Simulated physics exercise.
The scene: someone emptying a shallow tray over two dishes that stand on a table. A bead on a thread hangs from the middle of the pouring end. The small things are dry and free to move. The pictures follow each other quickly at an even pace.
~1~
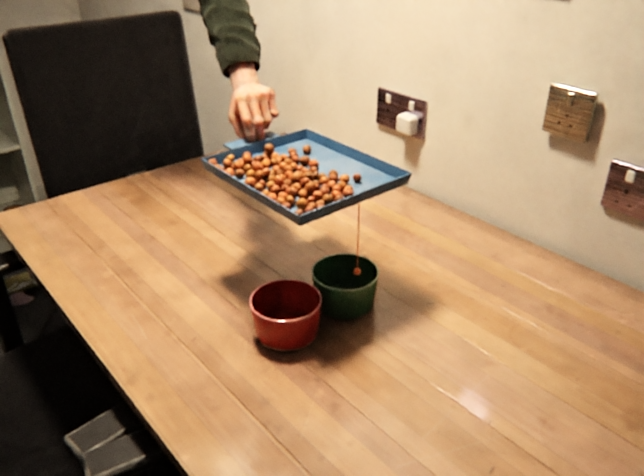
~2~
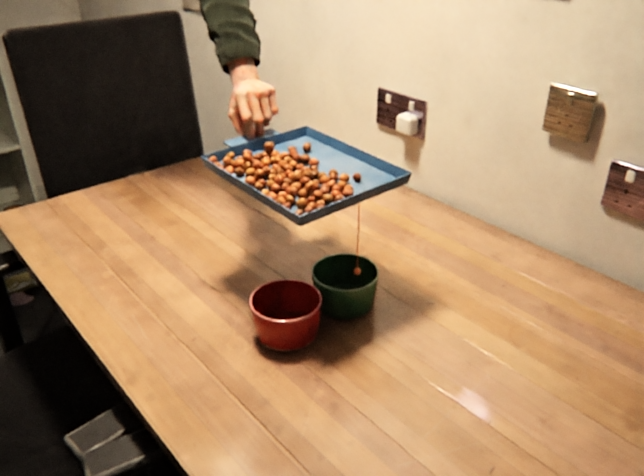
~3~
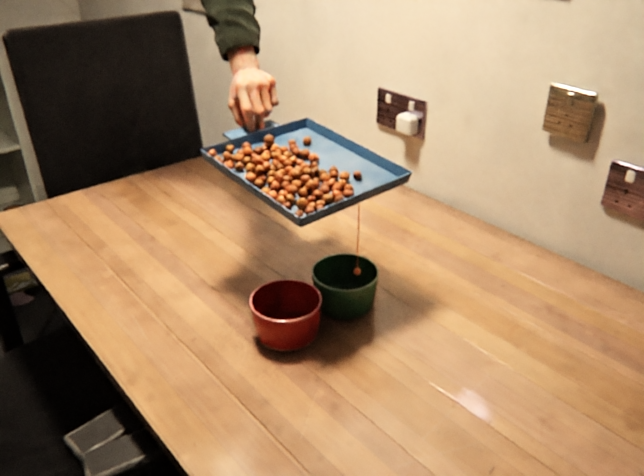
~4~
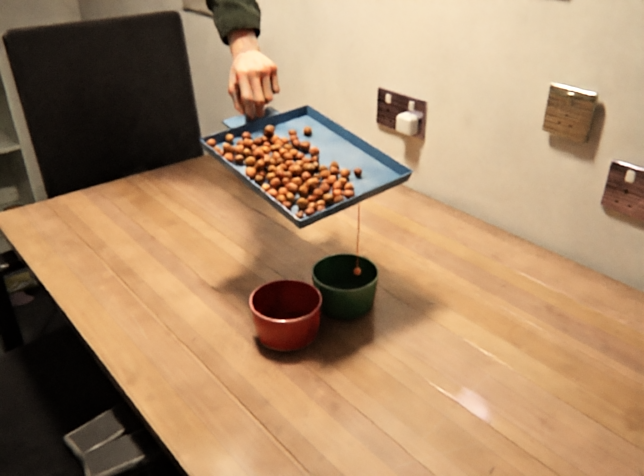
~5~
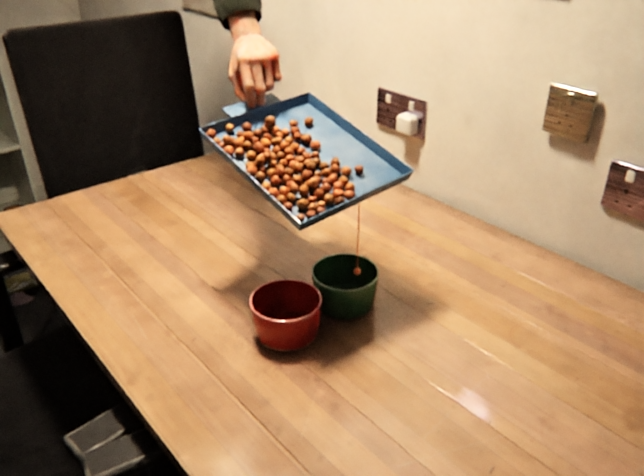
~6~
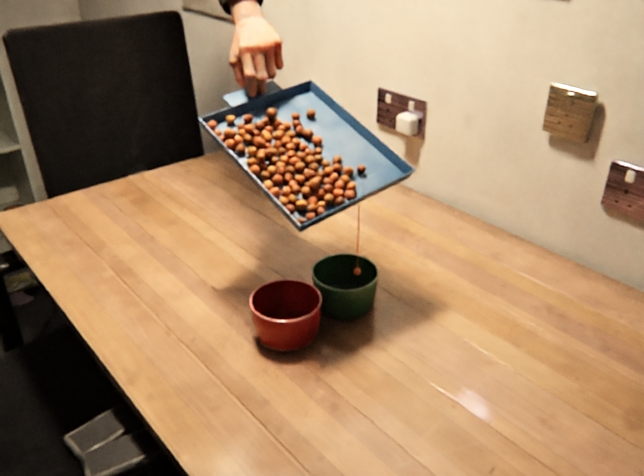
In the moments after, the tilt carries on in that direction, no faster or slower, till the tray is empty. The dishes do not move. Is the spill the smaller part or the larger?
Together they catch only the smaller part.
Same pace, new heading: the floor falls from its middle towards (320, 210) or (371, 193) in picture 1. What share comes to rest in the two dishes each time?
First some 30, then 0 per cent.
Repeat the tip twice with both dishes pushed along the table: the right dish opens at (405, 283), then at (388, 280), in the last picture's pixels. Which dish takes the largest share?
The first try: The left one. The second: The left dish.
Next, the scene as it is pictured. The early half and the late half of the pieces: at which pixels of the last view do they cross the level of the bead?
Early half (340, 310), late half (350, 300).
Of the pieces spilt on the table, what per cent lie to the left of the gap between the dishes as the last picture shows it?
About 20 per cent.
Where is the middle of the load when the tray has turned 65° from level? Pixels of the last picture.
Around (314, 176).
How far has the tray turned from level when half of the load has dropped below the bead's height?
Around 100° of tilt.
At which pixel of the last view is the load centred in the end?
Close to (363, 364).
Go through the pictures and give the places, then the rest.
The first picture shows corners of the pouring end (300, 214) and (408, 173), level; middle of the load (282, 179), hazelnuts; left dish (308, 329); right dish (367, 298); bead on its thread (357, 271).
The second picture shows corners of the pouring end (300, 214) and (408, 172), level; middle of the load (282, 177).
The third picture shows corners of the pouring end (300, 216) and (409, 172), tipped barely, lowest at the left corner; middle of the load (282, 174).
The fourth picture shows corners of the pouring end (301, 218) and (409, 171), tipped a little, lowest at the left corner; middle of the load (282, 169).
The fifth picture shows corners of the pouring end (301, 221) and (410, 170), tipped clearly, lowest at the left corner; middle of the load (283, 164).
The sixth picture shows corners of the pouring end (301, 223) and (411, 169), tipped clearly, lowest at the left corner; middle of the load (285, 161), roughly a quarter on the move; left dish (308, 329); right dish (367, 298).
Just after the last frame, tray tipped steeply; almost all on the tray; just a few outside both; about a tenth in the air.
A moment on, tray tipped past a quarter turn; roughly a quarter on the tray; just a few in the left dish; roughly half outside both; roughly a quarter in the air.
Further on, tray tipped past a quarter turn; about a tenth in the left dish; almost all outside both.
When it is over, tray tipped past a quarter turn; about a tenth in the left dish; not one in the right dish; almost all outside both.
